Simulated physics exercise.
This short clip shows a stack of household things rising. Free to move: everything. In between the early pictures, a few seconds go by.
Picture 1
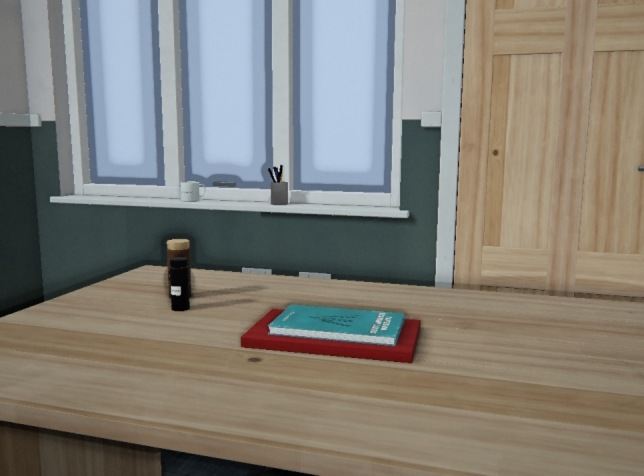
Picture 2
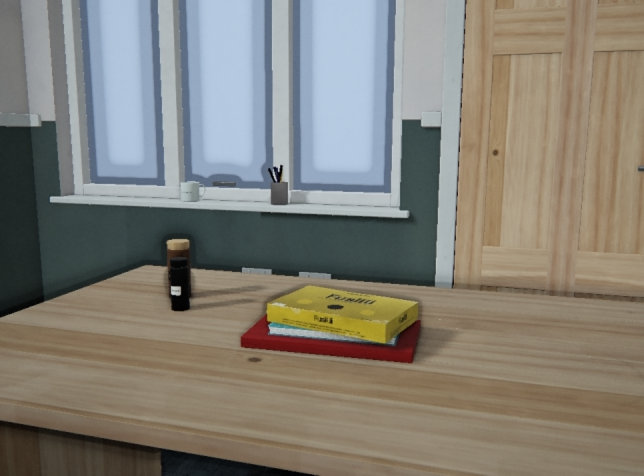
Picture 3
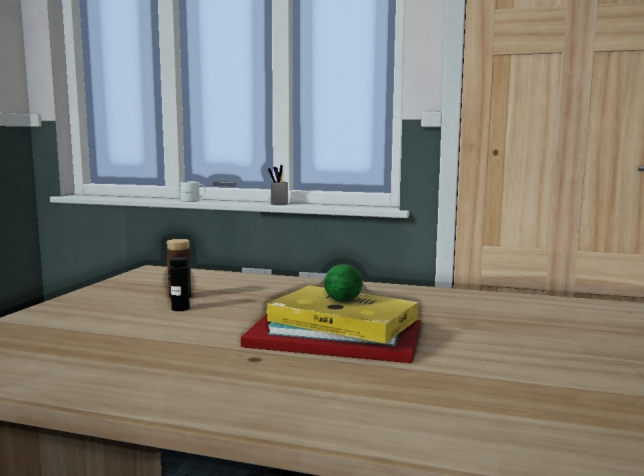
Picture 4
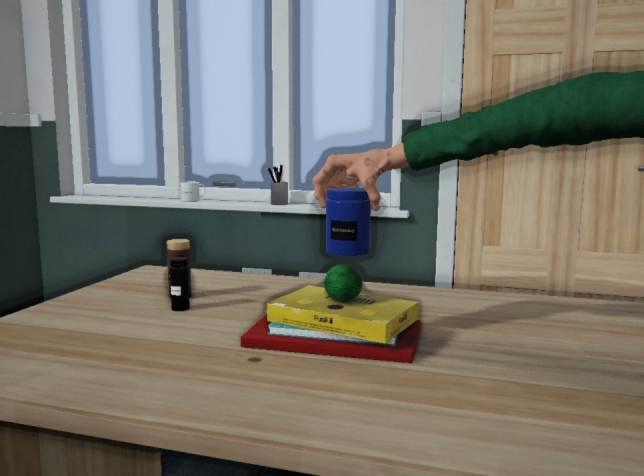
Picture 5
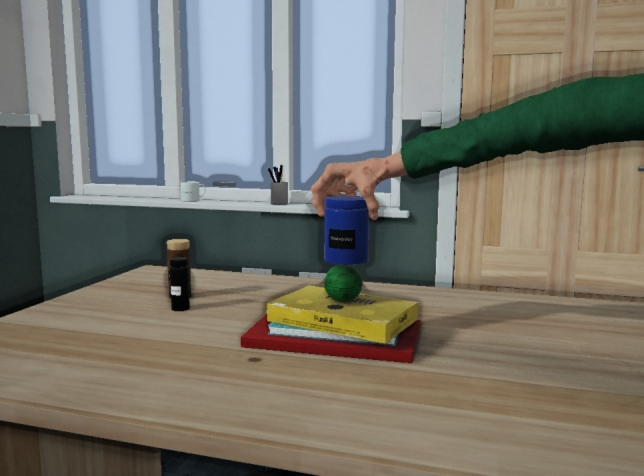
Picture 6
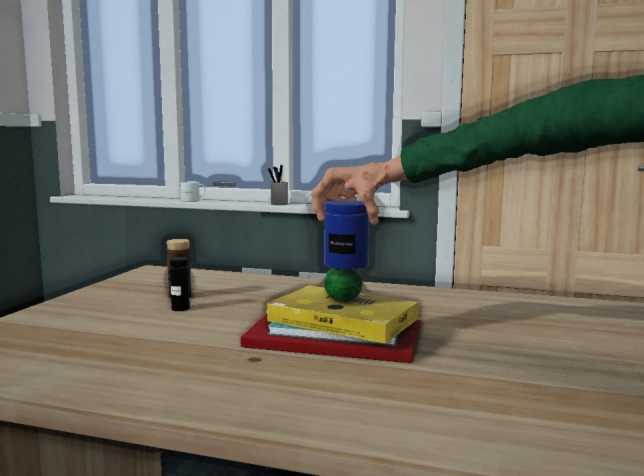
In the video, a teal book on a red board is topped by a yellow packet and then a green ball, before a green-sleeved arm enters from the right and lowers a blue jar onto the ball, keeping hold of it.
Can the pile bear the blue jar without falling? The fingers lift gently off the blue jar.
No: The pile does not stay together.
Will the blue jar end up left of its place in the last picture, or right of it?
It ends up further right.
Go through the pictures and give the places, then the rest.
In the first frame, the last thing is not in view yet.
In the second frame, the last thing is not in view yet; red board (335, 333).
In the third frame, the last thing is not in view yet.
In the fourth frame, still above its spot; blue jar (348, 221); yellow packet (343, 311).
In the fifth frame, still above its spot; blue jar (347, 229); red board (335, 333).
In the sixth frame, in place under the hand; blue jar (347, 234).
Then, 0.50 s on from there, blue jar turned 44° from how it was put near (380, 251).
Then, 0.70 s on from there, blue jar now fallen.
Then, 0.90 s on from there, things are still on the move.
Then, 1.50 s on from there, as before.
In the end, fallen, blue jar; the other 6 unmoved. At the end, from the last picture's camera, blue jar near (580, 350). The pile comes apart.
